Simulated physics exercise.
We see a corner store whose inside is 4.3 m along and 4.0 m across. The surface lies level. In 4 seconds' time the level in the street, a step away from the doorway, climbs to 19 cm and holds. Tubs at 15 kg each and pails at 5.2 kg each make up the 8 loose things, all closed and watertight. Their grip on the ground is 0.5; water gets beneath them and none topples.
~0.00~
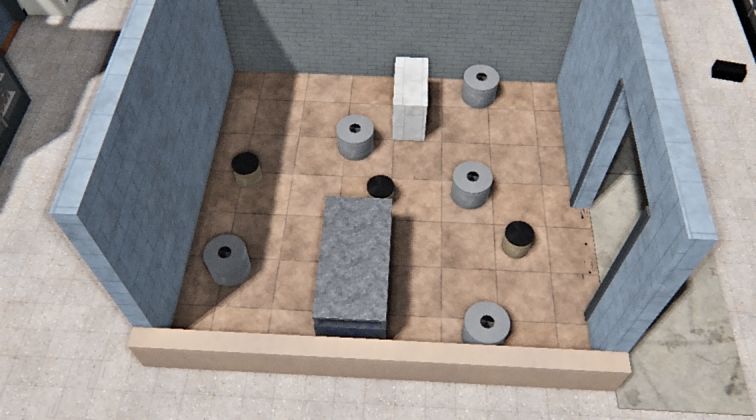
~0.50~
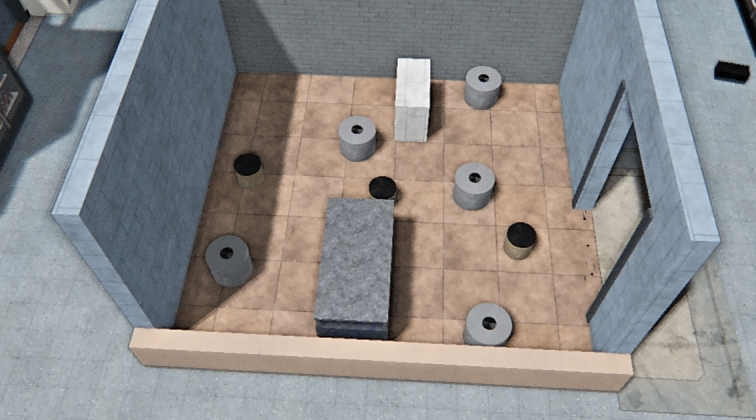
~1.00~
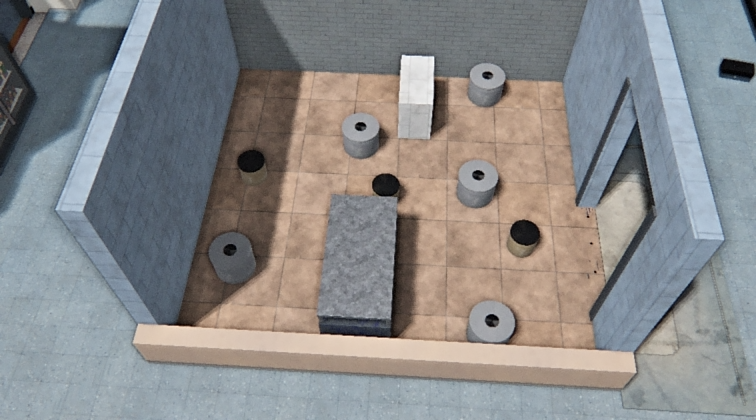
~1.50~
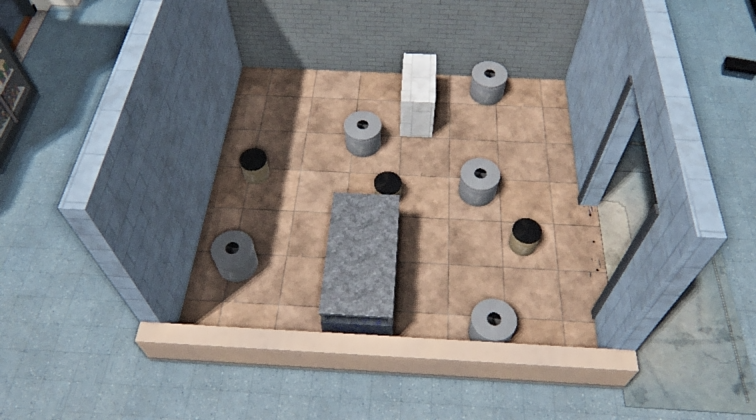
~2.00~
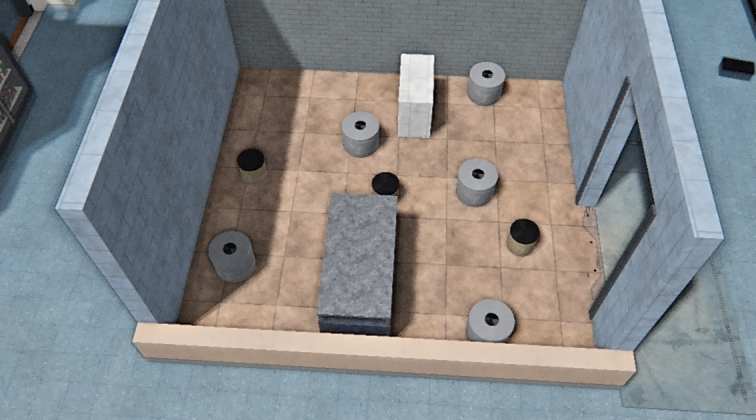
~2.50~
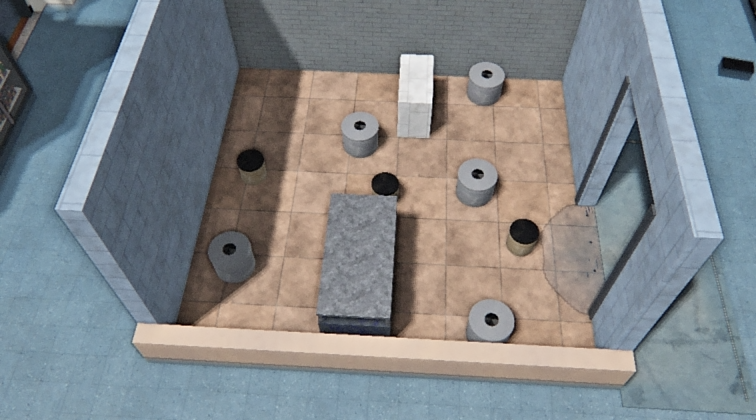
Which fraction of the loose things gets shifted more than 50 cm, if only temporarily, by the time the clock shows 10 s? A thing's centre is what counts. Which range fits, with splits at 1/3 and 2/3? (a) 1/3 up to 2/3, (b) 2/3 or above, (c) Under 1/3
1/3 up to 2/3.
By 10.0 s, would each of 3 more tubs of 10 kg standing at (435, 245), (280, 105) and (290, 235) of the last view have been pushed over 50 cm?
Taking them in order, the first is beyond that distance, the second is within that distance and the third is within that distance.
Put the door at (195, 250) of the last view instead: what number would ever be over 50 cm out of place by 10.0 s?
Result: 3 of them.
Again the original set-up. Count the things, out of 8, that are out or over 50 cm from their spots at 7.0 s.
My count gives 2.
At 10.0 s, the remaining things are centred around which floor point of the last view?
Mean floor pixel: About (355, 173).
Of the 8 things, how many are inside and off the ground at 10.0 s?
Of them, 2.
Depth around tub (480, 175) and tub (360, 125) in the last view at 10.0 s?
Some 10 cm at the first, some 6 cm at the second.
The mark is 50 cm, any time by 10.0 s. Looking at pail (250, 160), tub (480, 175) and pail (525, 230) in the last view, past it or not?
Taking them in turn, the first is within the limit, the second beyond the limit and the third beyond the limit.
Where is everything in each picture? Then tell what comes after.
A tub at (225, 253) rests on the ground; a tub at (473, 177) rests on the ground; water covers 0.0 m2; 0 of 8 have shifted, in the first frame.
A tub at (227, 254) rests on the ground; a tub at (475, 178) rests on the ground; water covers 0.0 m2; 0 of 8 have shifted, in the second frame.
A tub at (230, 250), on the bottom; a tub at (478, 176) rests on the ground; 0.0 m2 under water; 0 of 8 have shifted, in the third frame.
A tub at (232, 248) rests on the ground; a tub at (480, 174) rests on the ground; water covers 0.0 m2; 0 of 8 have shifted, in the fourth frame.
A tub at (230, 249) rests on the ground; a tub at (478, 174) rests on the ground; water covers 0.0 m2; 0 of 8 have shifted, in the fifth frame.
A tub at (230, 249), on the bottom; a tub at (478, 174) rests on the ground; water covers 0.5 m2; 0 of 8 have shifted, in the sixth frame.
After 3.5 s 0 of 8 are over 50 cm from their spots; 0 afloat.
After 4.5 s 1 of 8 are over 50 cm from their spots; 0 afloat.
After 7.0 s 2 of 8 are over 50 cm from their spots; 1 afloat.
After 10.0 s 3 of 8 are over 50 cm from their spots, and 4 have been at some point; 2 afloat.
